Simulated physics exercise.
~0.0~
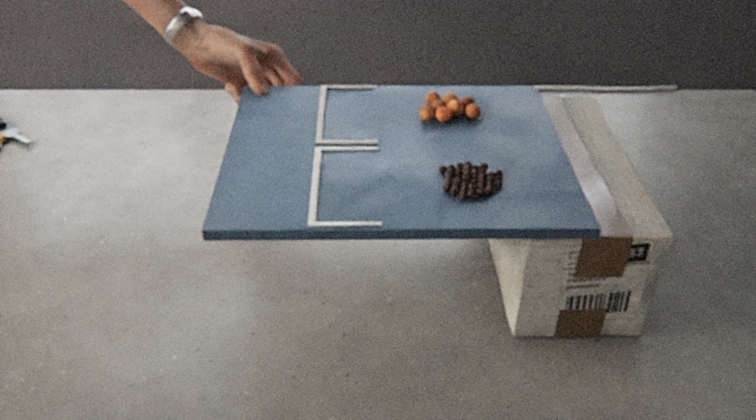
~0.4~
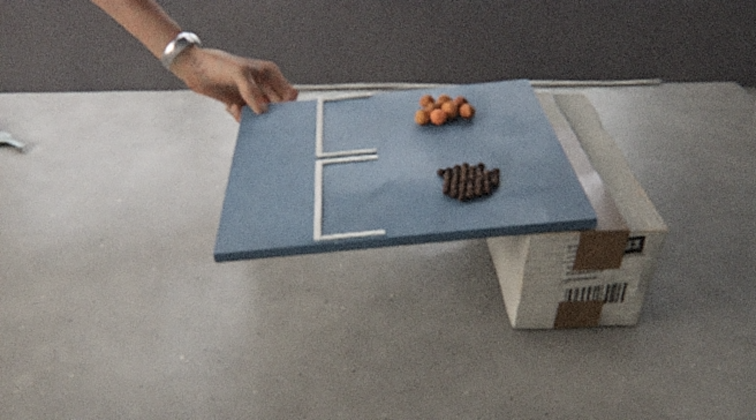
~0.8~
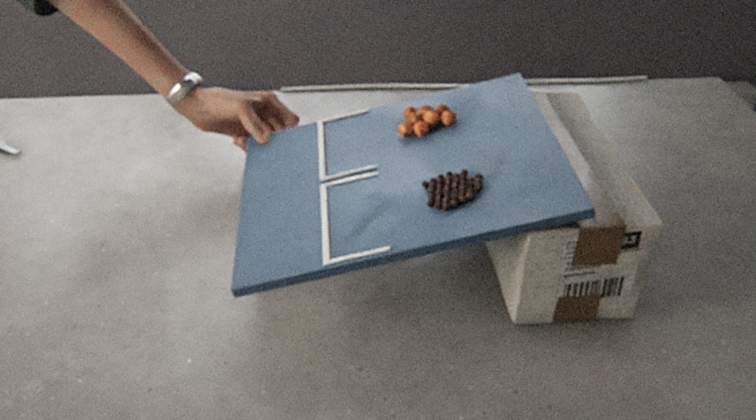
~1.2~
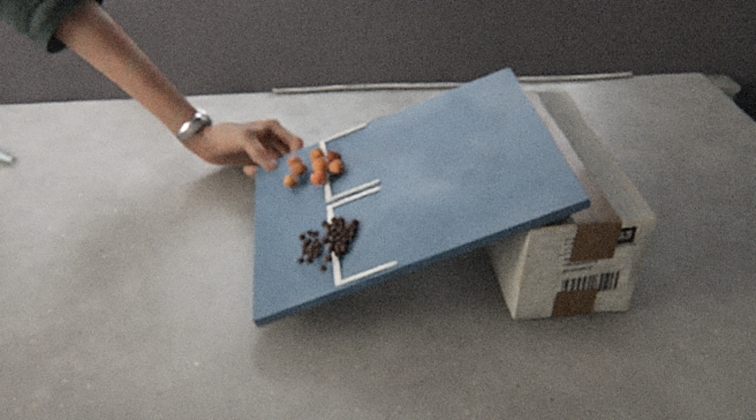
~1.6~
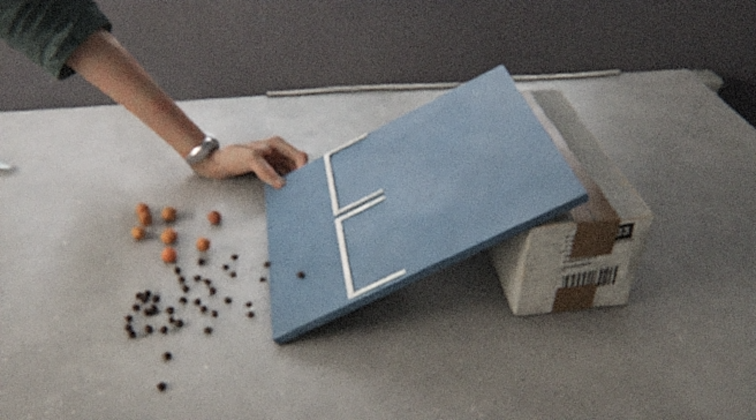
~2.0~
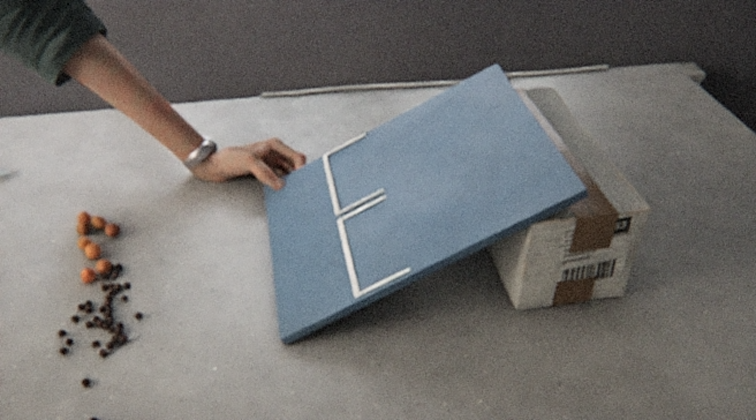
To begin with, a hand holds the left end of a blue board level while its right end rests on a cardboard box, with a cluster of small orange balls and a patch of dark beads lying on it, each to the right of a white bracket-shaped strip. The hand lowers the left end, and the board starts to slope. As it steepens, both groups slide left and pass over the strips. They spill off the low edge and scatter across the grey counter. The board comes to rest tilted, empty, with both groups lying to its left.
